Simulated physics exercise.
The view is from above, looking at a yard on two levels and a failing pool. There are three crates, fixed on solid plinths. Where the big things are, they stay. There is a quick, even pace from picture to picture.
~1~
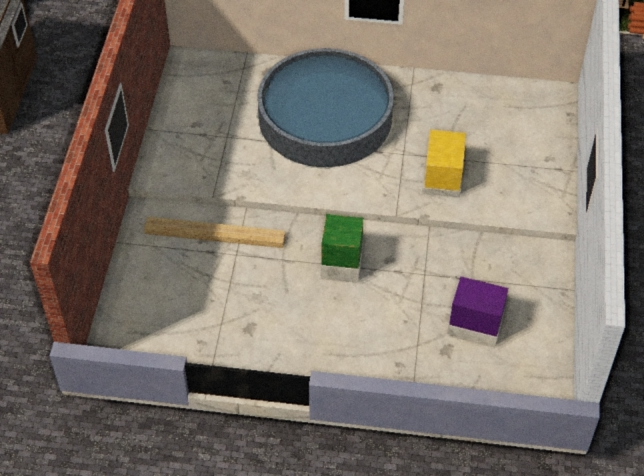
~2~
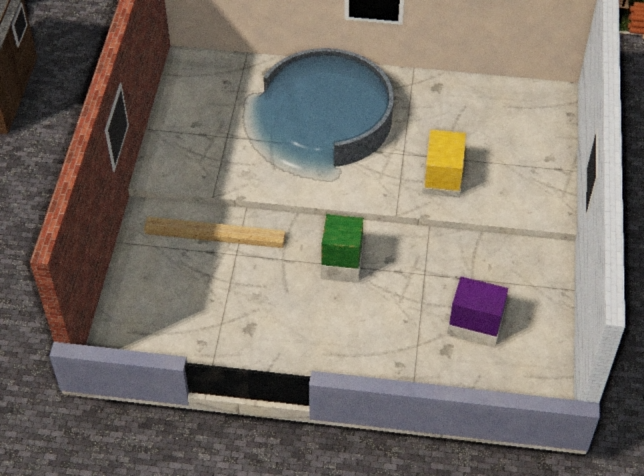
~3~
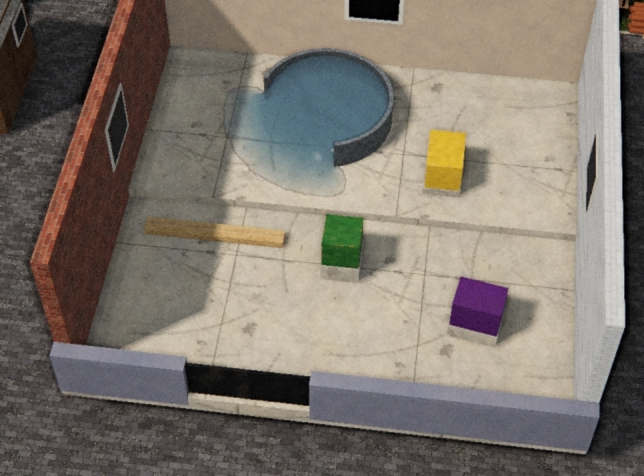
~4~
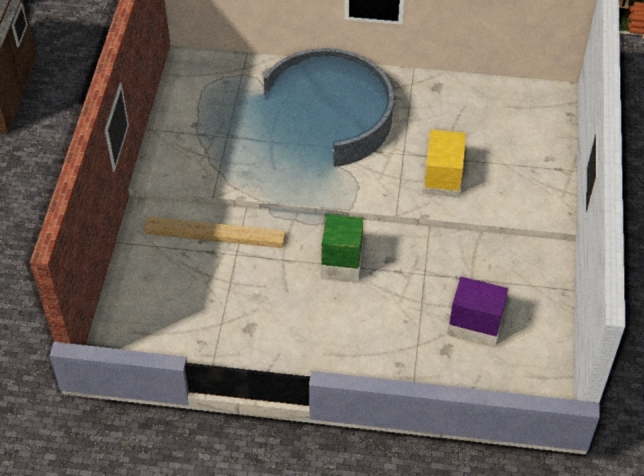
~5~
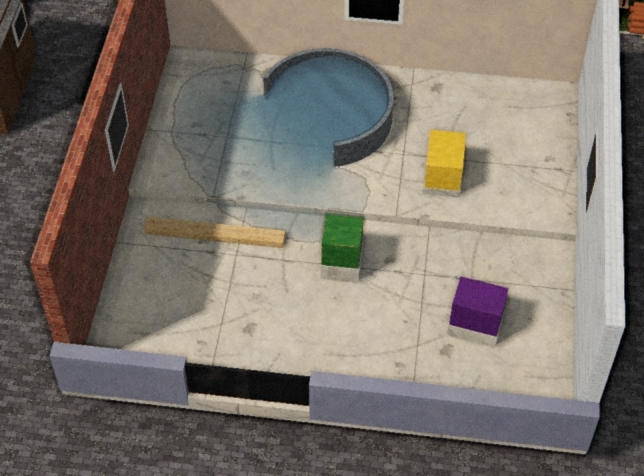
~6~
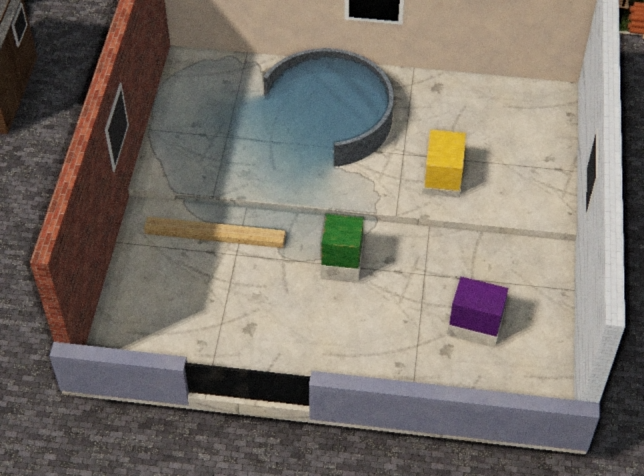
A round pool opening at its front left side, water spreading across the walled yard's pale floor toward the brick wall.
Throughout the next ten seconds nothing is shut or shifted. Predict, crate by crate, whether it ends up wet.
The green crate ends up dry; the yellow crate ends up dry; the purple crate ends up dry.
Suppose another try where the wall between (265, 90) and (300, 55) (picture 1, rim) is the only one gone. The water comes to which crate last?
My pick is the crate marked yellow.
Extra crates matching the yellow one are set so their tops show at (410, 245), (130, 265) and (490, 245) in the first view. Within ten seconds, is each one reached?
Stays clear, then is flooded, then stays clear.
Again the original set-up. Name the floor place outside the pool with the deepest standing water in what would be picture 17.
It should be close to (139, 205).
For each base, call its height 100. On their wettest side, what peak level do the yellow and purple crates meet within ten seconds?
Some 0 and 40 % respectively.
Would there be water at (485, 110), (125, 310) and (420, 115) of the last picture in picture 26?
First spot clear, second spot swamped, third spot clear.
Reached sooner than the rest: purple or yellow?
That one is the purple one.
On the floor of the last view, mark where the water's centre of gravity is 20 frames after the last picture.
Close to pixel (223, 198).
A moment on, water covers 25 % of the floor; the green crate water round its plinth, the yellow crate not reached, the purple crate not reached.
Next, water covers 35 % of the floor; the green crate water round its plinth, the yellow crate not reached, the purple crate not reached.
Then, water covers 45 % of the floor; the green crate water round its plinth, the yellow crate not reached, the purple crate water round its plinth.
Later, water covers 60 % of the floor; the green crate water round its plinth, the yellow crate not reached, the purple crate water round its plinth.
In the end, water covers 70 % of the floor; the green crate stayed above the water, the yellow crate stayed above the water, the purple crate stayed above the water.
